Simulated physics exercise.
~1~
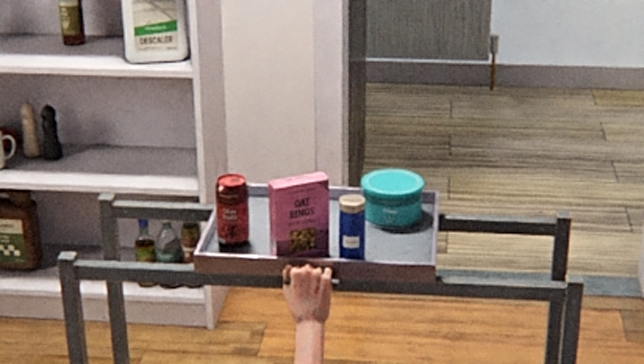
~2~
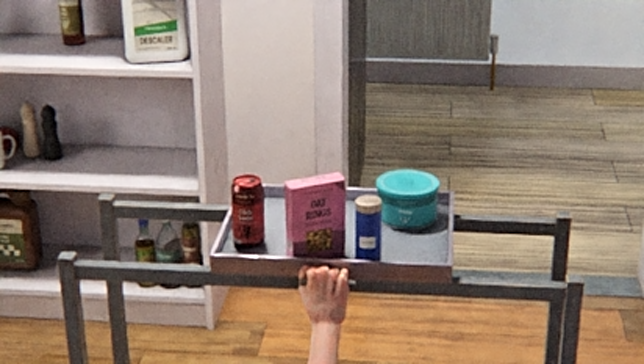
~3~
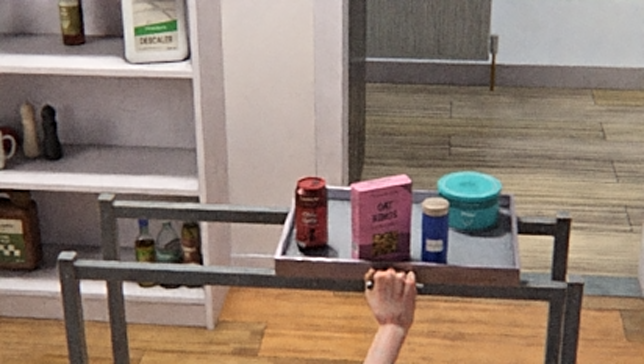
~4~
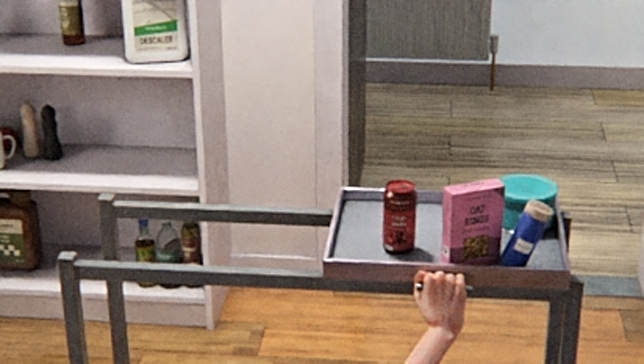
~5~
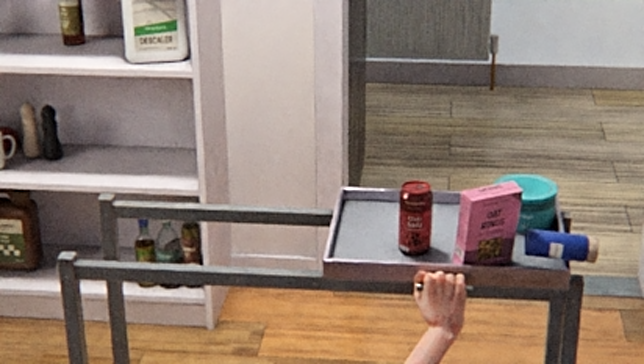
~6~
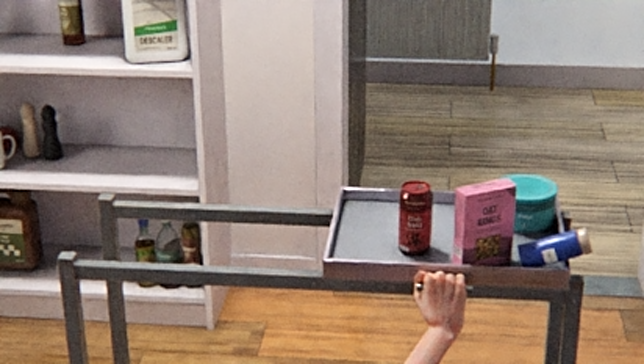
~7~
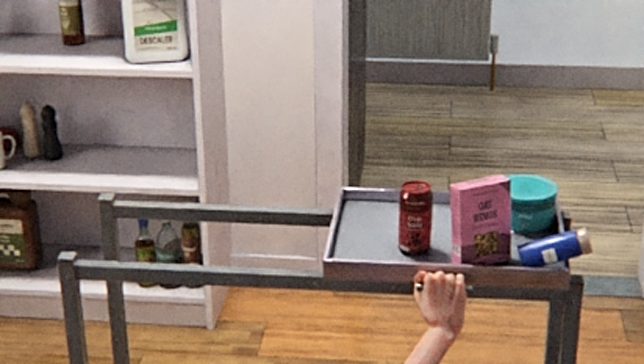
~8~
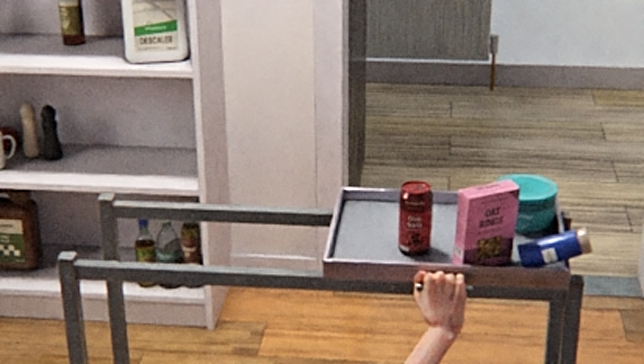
The video shows a hand pulling a tray holding a red can, pink packet, blue shaker and turquoise tub rightward along a rack until it stops abruptly. The items slide toward the tray's right side and the shaker topples, ending on its side while the others stand.
